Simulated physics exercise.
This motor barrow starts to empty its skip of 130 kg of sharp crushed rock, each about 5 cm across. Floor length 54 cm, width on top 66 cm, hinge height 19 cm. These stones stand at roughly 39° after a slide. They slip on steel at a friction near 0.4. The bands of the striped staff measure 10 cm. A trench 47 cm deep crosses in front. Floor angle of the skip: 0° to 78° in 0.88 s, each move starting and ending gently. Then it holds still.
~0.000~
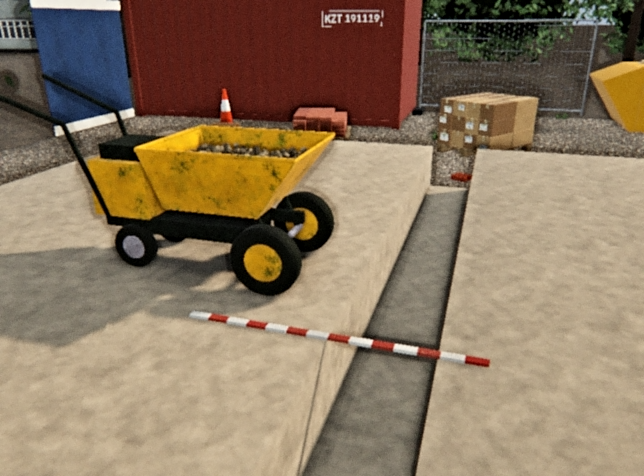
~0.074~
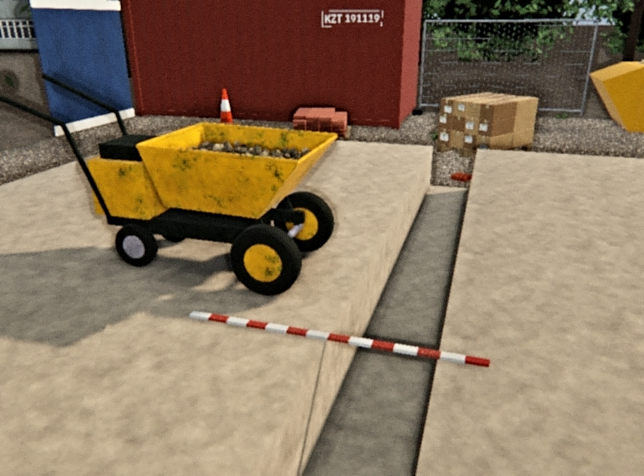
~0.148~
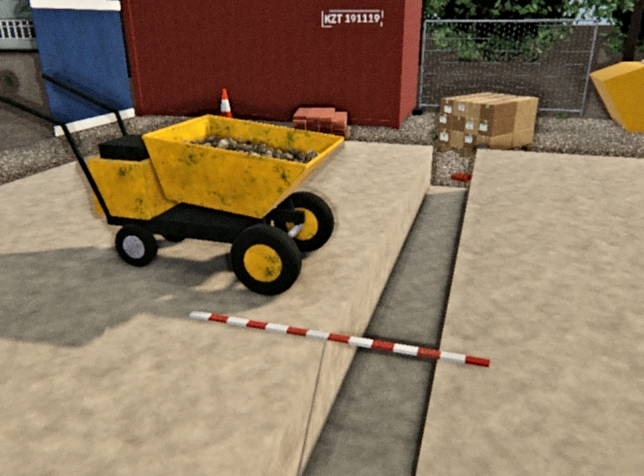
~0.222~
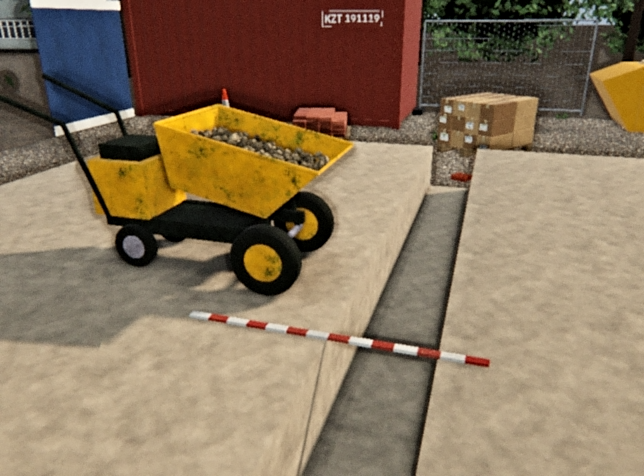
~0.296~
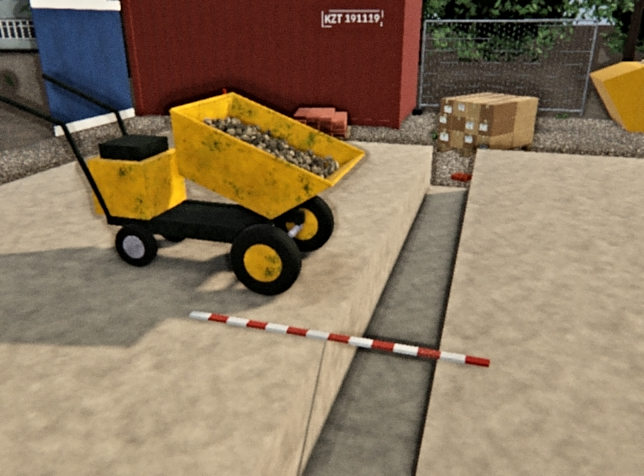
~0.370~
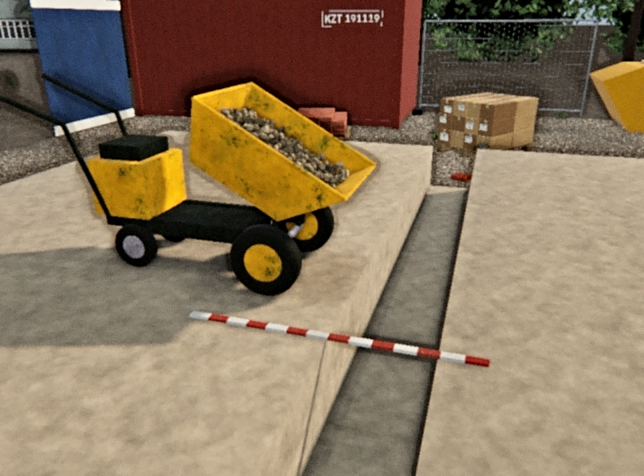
A yellow motor barrow with black wheels and a skip of grey crushed stones stands at left on a pale concrete yard, seen from slightly above by a still camera. A red-and-white striped staff lies across a dark trench in front, with a red container, traffic cone, bricks and cardboard boxes behind. The skip tilts steadily towards the right, its back rising and front lip lowering, while the barrow stays put.
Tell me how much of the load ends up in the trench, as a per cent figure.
Some 98 per cent ends up in the trench.
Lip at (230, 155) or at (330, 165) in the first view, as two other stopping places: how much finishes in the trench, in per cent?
Roughly 65 in a hundred, then 65 in a hundred.
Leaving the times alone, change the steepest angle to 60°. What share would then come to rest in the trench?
I'd guess some 30 in a hundred.
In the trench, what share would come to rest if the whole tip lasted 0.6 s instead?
About 85 percent, I'd say.
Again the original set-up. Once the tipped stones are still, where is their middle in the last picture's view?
Somewhere around (413, 350) in the last picture.
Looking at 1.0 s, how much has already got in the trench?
30 per cent, give or take.
After 0.7 s the floor is at 66°; 100 % in the skip; the foremost stones are at (374, 243).
After 1.0 s the floor is at 78°; 71 % in the skip, 29 % in the trench; the foremost stones are at (446, 305).
After 1.3 s the floor is at 78°; 26 % in the skip, 72 % in the trench, 2 % past the trench; the foremost stones are at (508, 303).
After 3.3 s the floor is at 78°; 0 % in the skip, 98 % in the trench, 2 % past the trench; the foremost stones are at (525, 305).
